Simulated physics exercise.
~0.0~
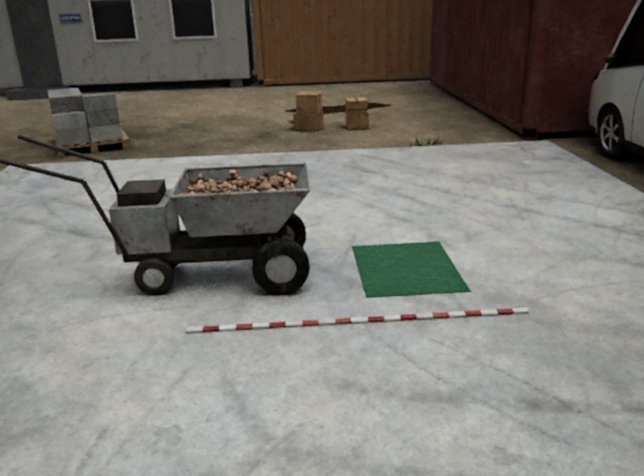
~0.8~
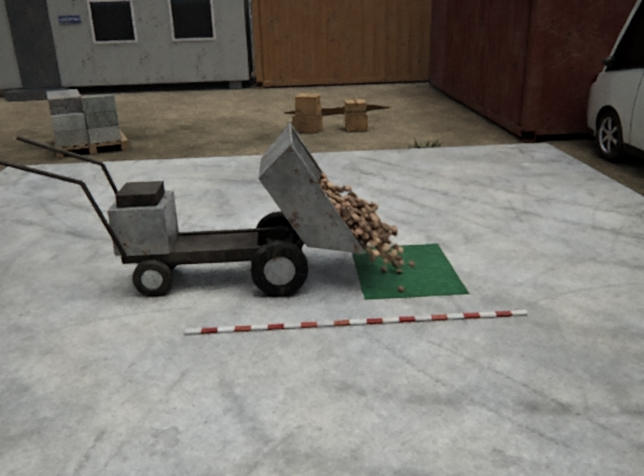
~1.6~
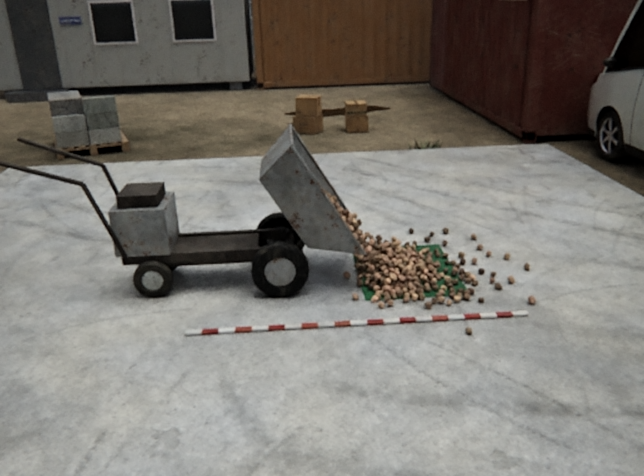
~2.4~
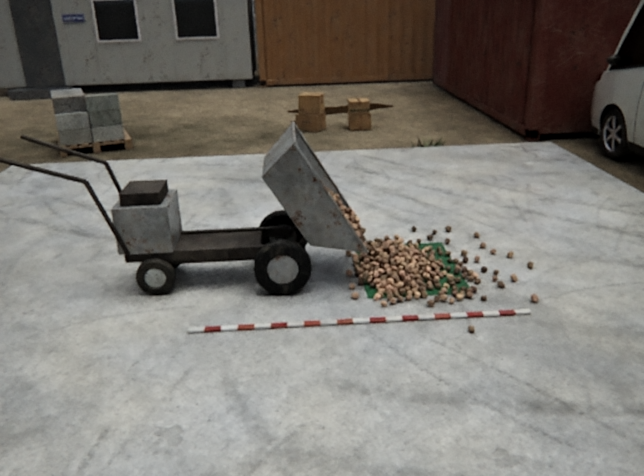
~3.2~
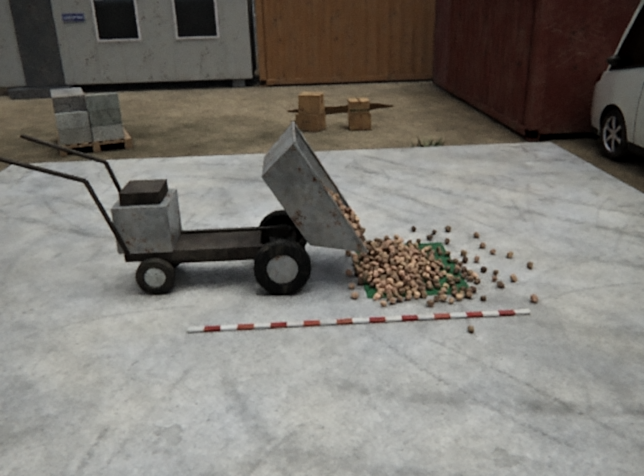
The barrow's grey tray tips right, spilling brown stones over the green sheet, and stays raised.
